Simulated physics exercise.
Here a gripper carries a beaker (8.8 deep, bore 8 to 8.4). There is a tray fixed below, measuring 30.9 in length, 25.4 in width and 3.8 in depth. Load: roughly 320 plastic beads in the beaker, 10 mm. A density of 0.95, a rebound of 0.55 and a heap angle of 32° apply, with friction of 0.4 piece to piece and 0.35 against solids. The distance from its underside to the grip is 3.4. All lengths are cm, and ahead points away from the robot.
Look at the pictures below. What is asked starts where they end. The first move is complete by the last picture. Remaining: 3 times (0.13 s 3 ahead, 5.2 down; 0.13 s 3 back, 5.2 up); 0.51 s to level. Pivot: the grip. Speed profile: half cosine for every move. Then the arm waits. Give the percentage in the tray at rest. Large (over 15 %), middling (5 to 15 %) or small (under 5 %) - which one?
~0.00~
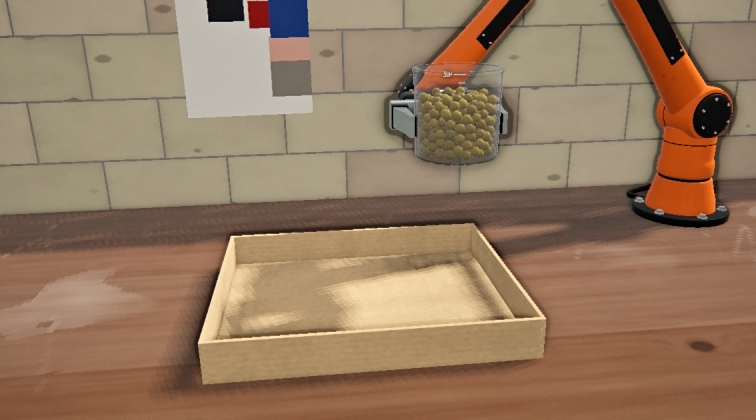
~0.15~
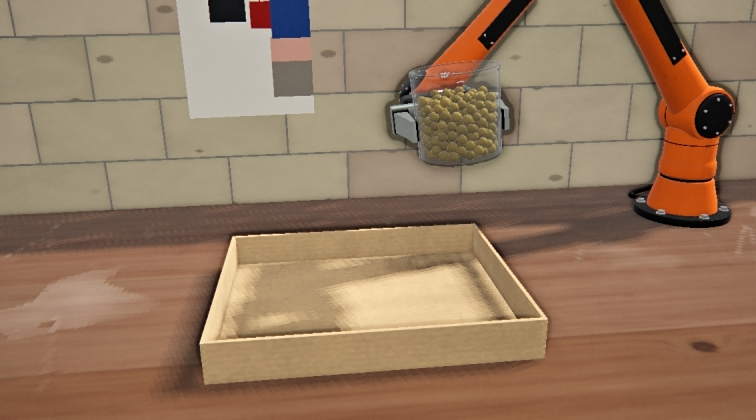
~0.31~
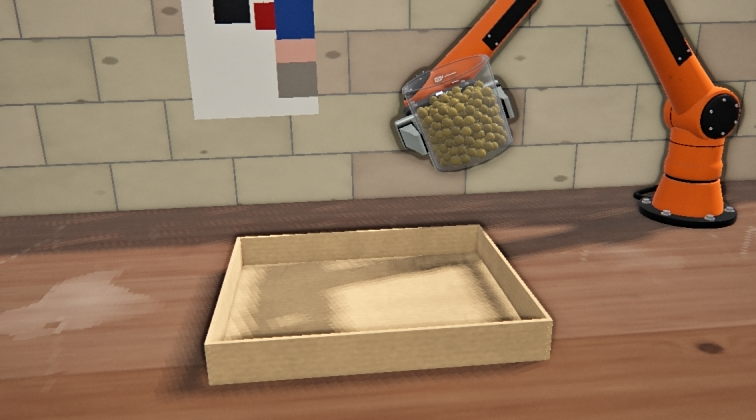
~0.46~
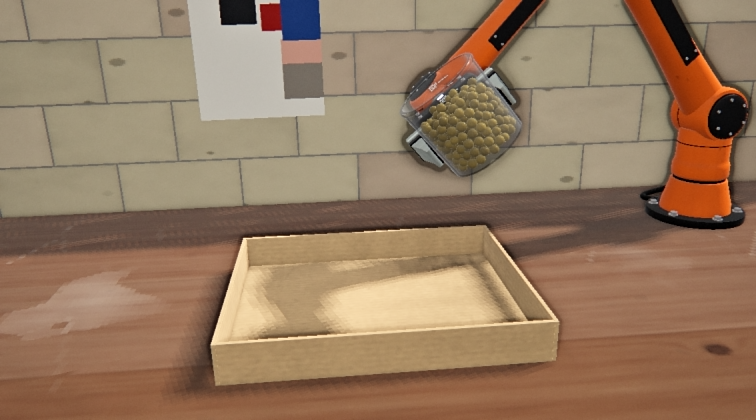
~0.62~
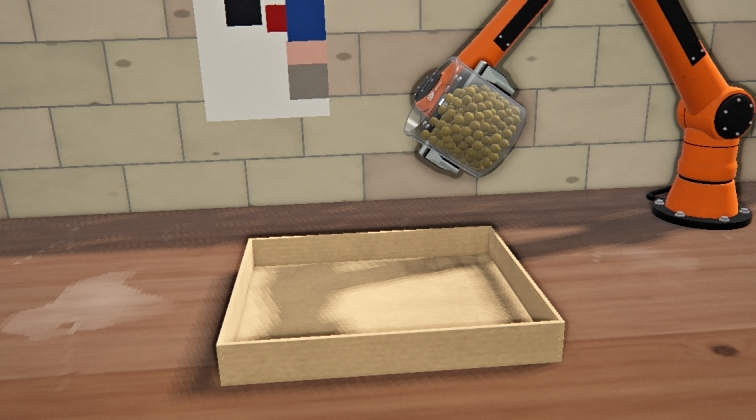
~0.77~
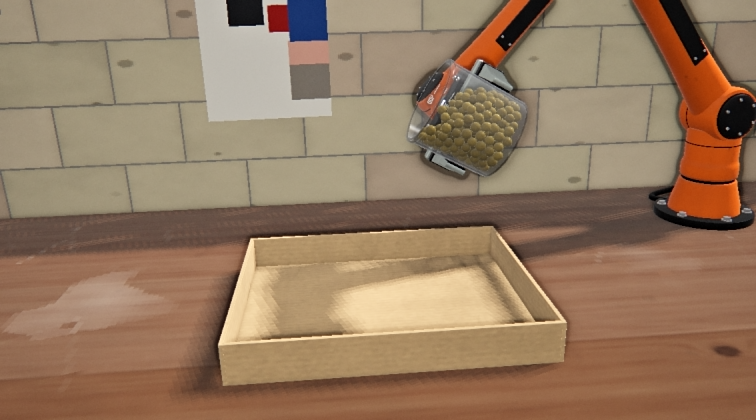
Middling.
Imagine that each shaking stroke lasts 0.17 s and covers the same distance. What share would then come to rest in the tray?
In that case about 0 in a hundred.
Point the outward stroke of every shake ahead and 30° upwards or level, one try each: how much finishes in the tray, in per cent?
It comes to around 80 per cent on the first try and around 55 per cent on the second.
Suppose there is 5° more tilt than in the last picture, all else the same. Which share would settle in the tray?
Expected: Around 15 %.
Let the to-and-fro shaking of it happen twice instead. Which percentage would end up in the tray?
Result: Approximately 5 per cent.
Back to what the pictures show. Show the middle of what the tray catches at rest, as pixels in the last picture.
Centre estimate: About (314, 303).
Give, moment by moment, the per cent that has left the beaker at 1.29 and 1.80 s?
5, then 10.
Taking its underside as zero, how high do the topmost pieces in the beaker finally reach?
About 8.0 cm.
By 1.29 s, tilted 61° forward, highest piece 23 above the table; 306 in the beaker, 4 in the tray, 14 in flight or on a rim.
By 1.80 s, tilted 31° forward, highest piece 23 above the table; 289 in the beaker, 32 in the tray, 1 on the table or floor, 2 in flight or on a rim.
By 2.26 s, level, highest piece 25 above the table; 289 in the beaker, 32 in the tray, 3 on the table or floor.
By 3.31 s, level, highest piece 25 above the table; 289 in the beaker, 32 in the tray, 3 on the table or floor.
Final count, 289 in the beaker, 32 in the tray, 3 on the table or floor. That is 10 % in the tray.
